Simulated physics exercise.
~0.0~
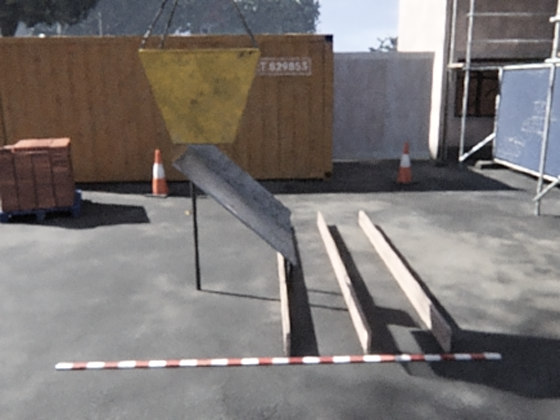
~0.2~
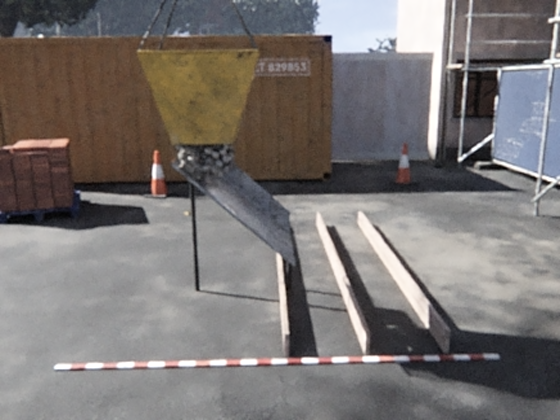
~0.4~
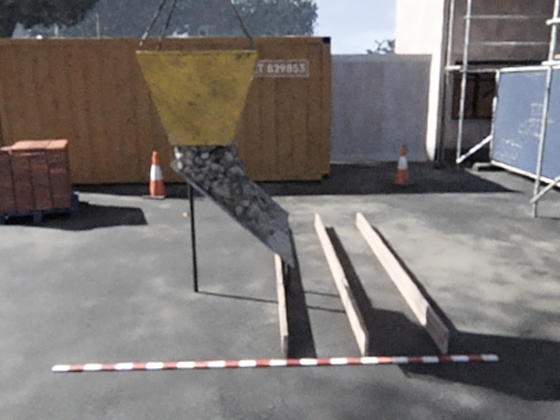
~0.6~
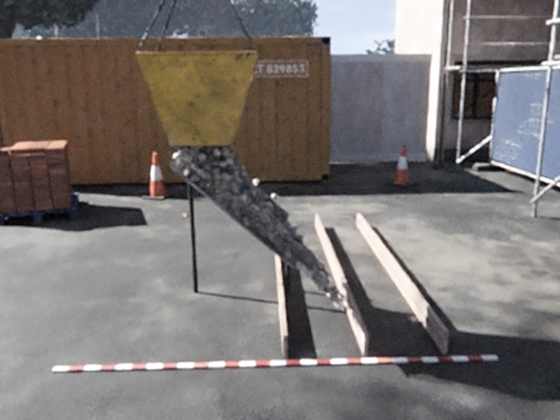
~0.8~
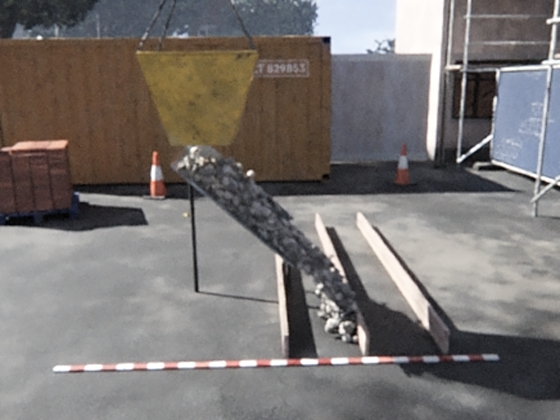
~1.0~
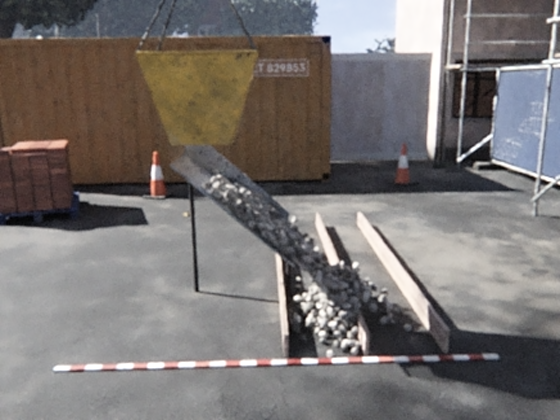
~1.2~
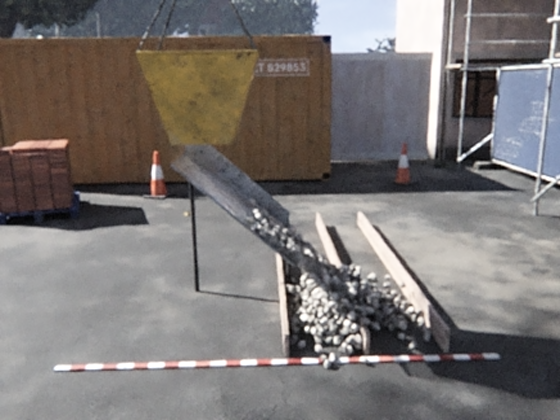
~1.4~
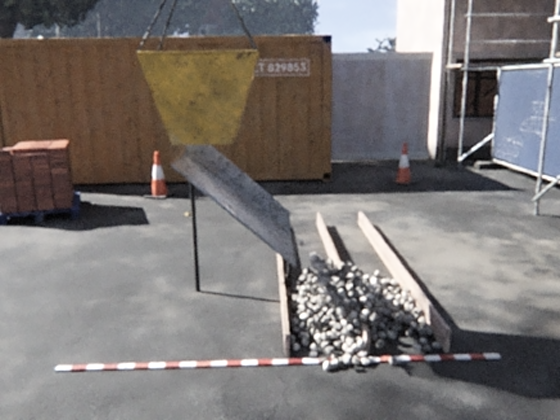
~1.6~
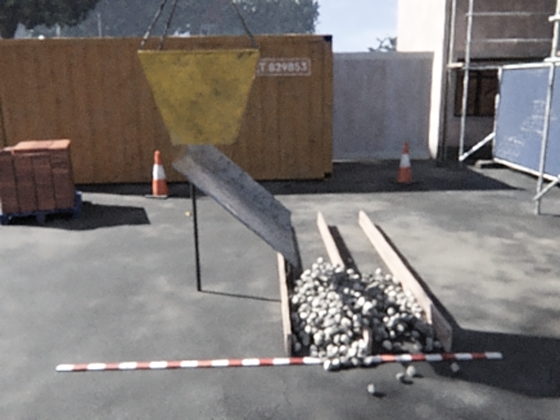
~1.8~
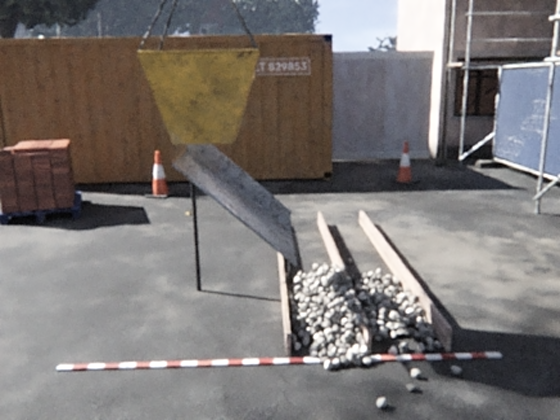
At the start, a yellow skip hangs still above a sloping steel chute, with wooden planks and a red-and-white striped staff on the tarmac below. Pale stones drop from the bottom of the skip and gather on the top of the steel. They slide down to the right in a thick stream, leaving the lower end and tumbling between the planks. The pile grows in the left bay, and some stones spread over into the right bay as the chute empties. It ends with most stones heaped in the left bay, fewer in the right, and a few strays beyond the staff.
